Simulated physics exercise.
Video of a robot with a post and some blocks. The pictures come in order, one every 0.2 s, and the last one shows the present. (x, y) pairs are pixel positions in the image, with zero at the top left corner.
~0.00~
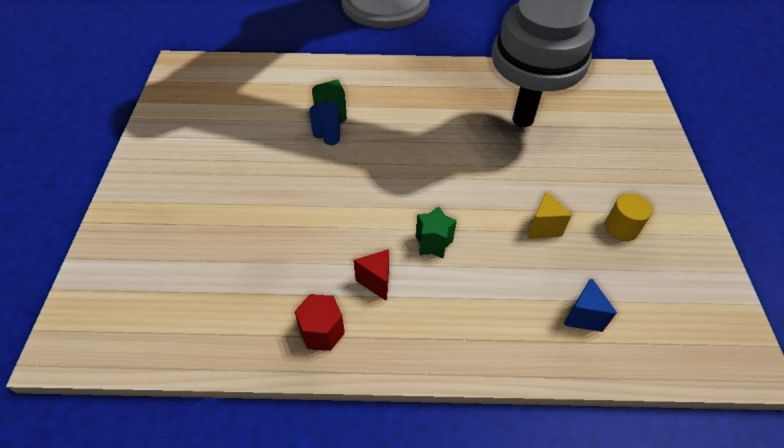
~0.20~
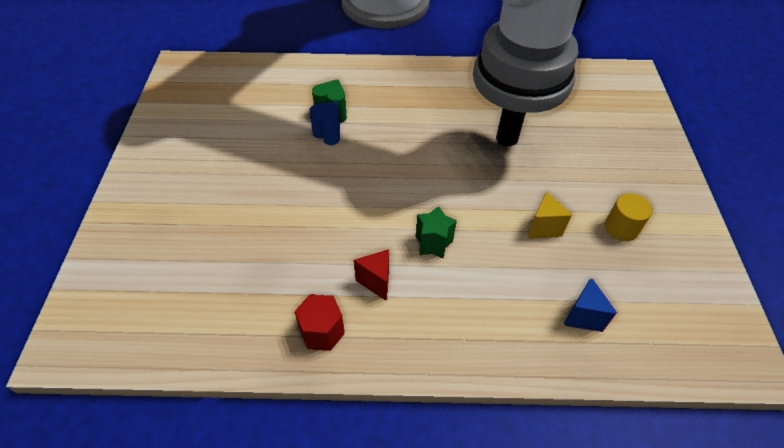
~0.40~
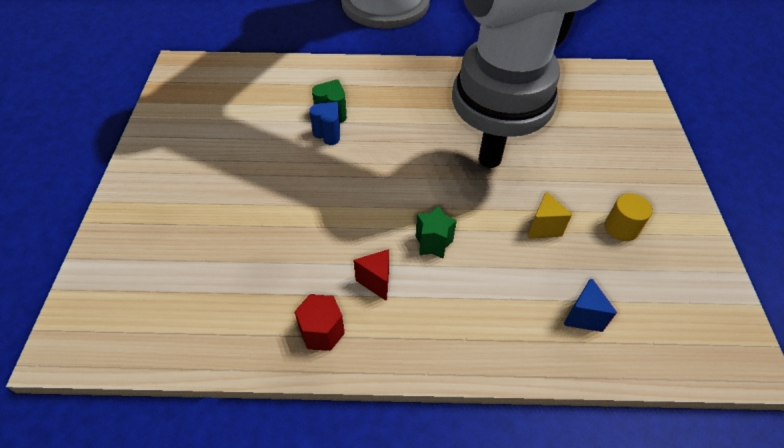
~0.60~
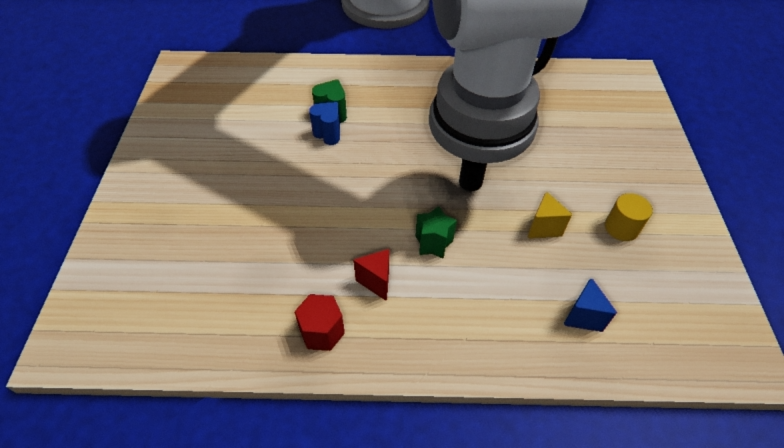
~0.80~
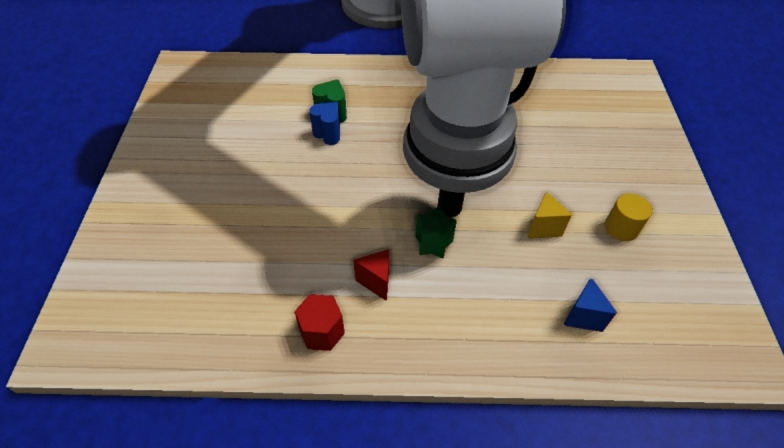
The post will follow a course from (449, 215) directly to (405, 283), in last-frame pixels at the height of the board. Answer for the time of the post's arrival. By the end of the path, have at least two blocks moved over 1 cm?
Short answer: No.
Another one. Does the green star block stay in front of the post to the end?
That would be a yes.
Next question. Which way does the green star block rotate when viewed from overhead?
I'd predict that, seen from above, the green star block rotates counter-clockwise.
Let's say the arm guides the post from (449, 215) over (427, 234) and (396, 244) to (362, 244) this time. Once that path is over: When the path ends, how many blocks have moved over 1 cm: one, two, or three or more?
Total moved: One.
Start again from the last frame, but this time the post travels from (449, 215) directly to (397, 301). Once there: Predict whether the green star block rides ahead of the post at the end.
Prediction: Still leading.
On the path given first. Halfway along, post at (429, 241); green star block at (423, 249), turned 30° anticlockwise.
At the end, post at (406, 276); red three-sided block not moved; green star block at (401, 288), turned 35° anticlockwise.
